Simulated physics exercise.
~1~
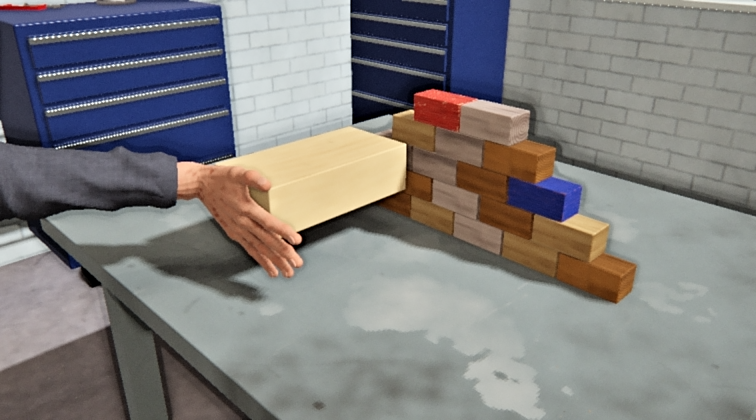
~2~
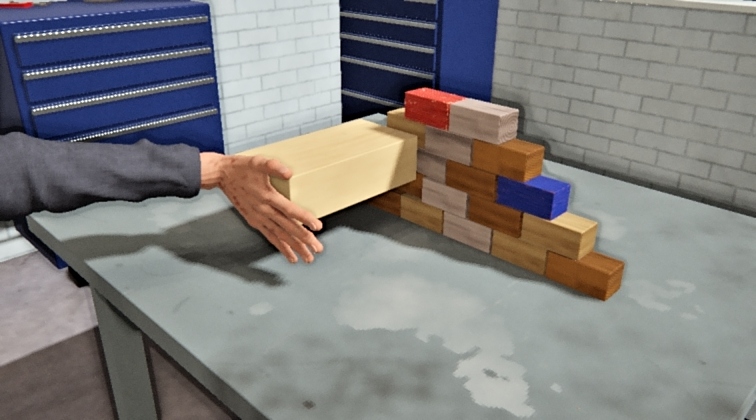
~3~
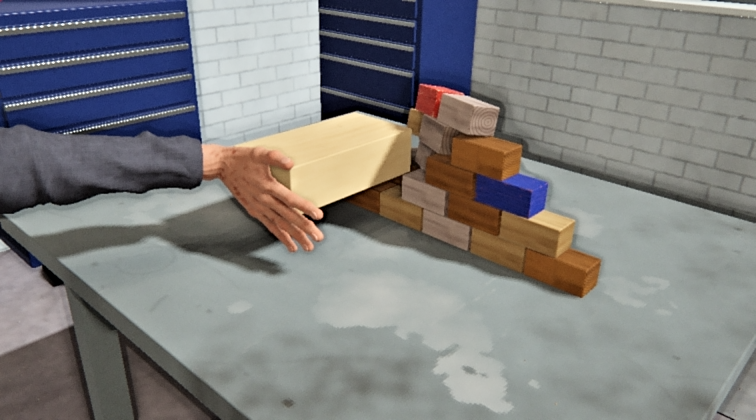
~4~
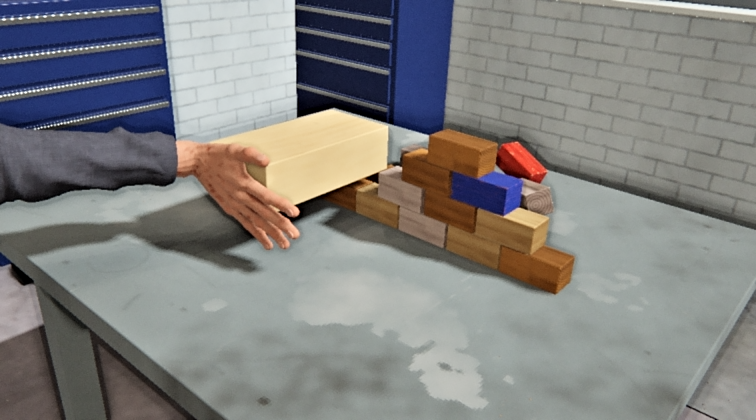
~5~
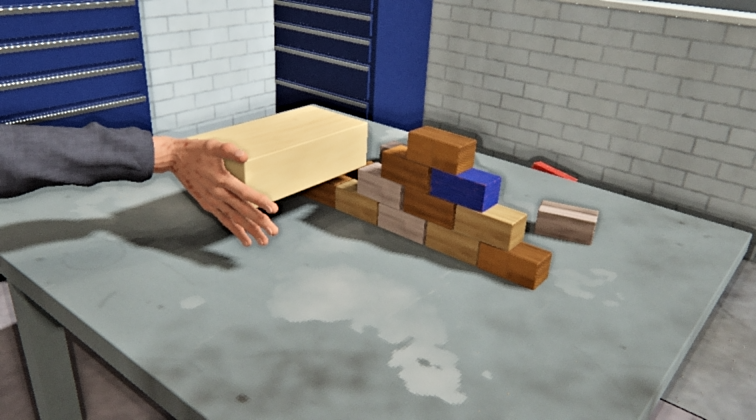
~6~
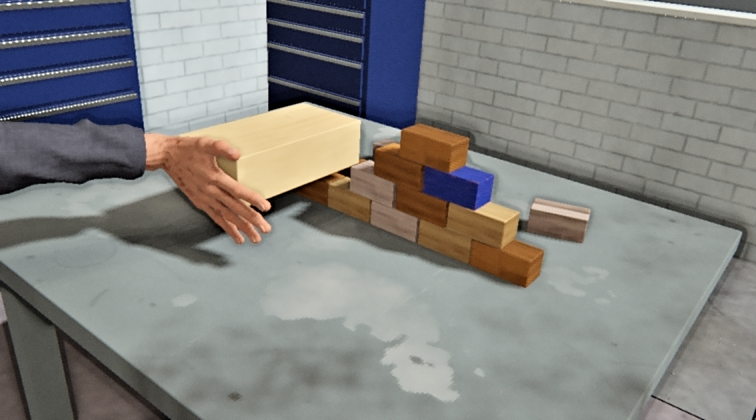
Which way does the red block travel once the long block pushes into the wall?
The red block moves to the right, coming off the top of the wall and dropping behind it.
A long block held by a hand knocks upper blocks off a wall; the blue stays.
